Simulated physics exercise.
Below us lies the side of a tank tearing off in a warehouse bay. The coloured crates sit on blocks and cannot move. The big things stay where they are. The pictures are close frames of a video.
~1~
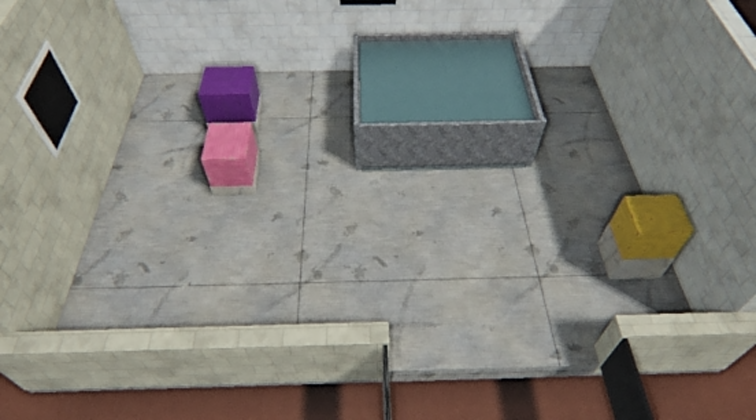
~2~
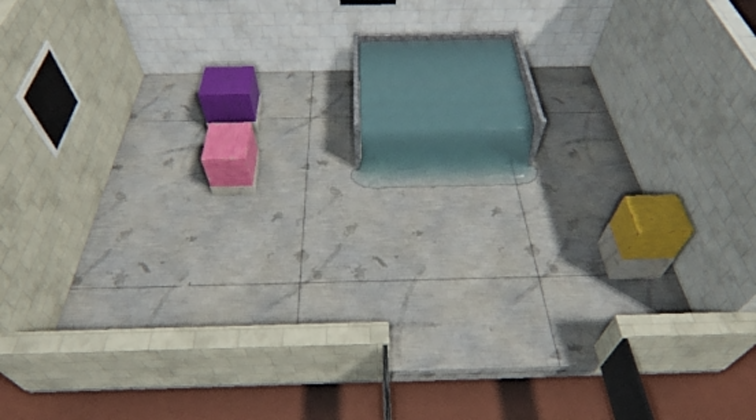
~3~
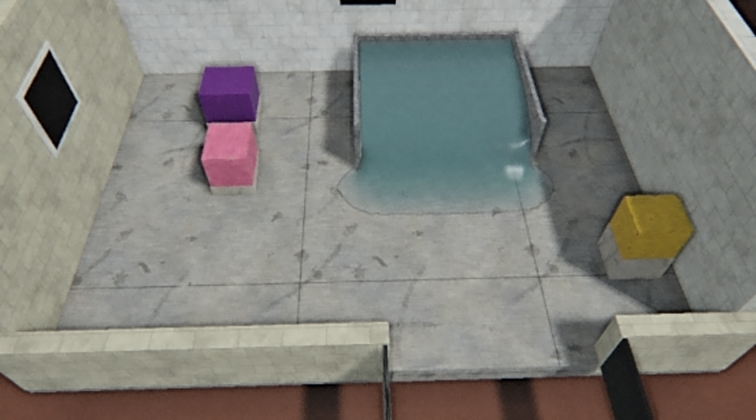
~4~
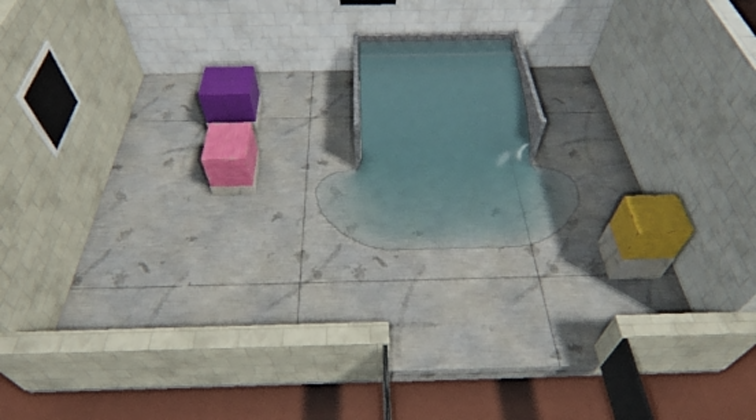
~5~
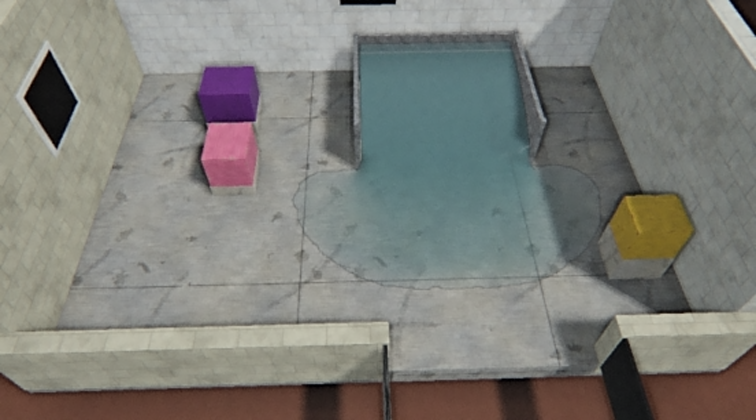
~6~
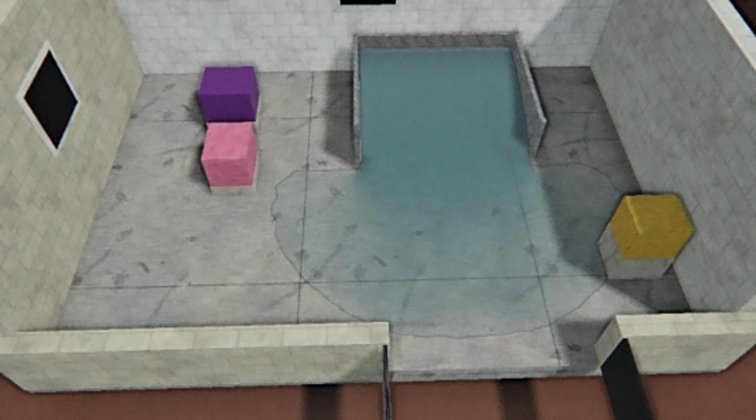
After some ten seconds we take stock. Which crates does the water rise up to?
One by one: The pink crate escapes dry; the yellow crate escapes dry; the purple crate escapes dry.
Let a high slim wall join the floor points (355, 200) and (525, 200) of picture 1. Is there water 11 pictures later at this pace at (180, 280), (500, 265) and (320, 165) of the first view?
One after the other: Under water, not flooded, awash.
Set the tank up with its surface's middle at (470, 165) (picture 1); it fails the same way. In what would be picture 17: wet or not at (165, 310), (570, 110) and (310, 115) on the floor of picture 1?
In turn: Awash, free of water, not flooded.
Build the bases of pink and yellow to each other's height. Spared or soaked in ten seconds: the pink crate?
Pink remains dry.
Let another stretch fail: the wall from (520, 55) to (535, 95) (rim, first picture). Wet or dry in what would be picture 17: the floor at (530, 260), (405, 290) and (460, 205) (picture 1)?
In turn: Covered, clear, free of water.
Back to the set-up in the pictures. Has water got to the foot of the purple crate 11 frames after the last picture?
At purple still dry.
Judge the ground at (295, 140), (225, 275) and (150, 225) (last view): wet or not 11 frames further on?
As listed: No water, covered, dry.
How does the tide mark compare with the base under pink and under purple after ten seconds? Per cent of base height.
About 40 and 40 per cent.
A moment on, water covers 45 % of the floor; the pink crate water round its plinth, the yellow crate water round its plinth, the purple crate not reached.
Next, water covers 50 % of the floor; the pink crate water round its plinth, the yellow crate water round its plinth, the purple crate not reached.
Then, water covers 65 % of the floor; the pink crate water round its plinth, the yellow crate water round its plinth, the purple crate not reached.
Later, water covers 85 % of the floor; the pink crate water round its plinth, the yellow crate water round its plinth, the purple crate water round its plinth.
In the end, water covers 100 % of the floor; the pink crate stayed above the water, the yellow crate stayed above the water, the purple crate stayed above the water.
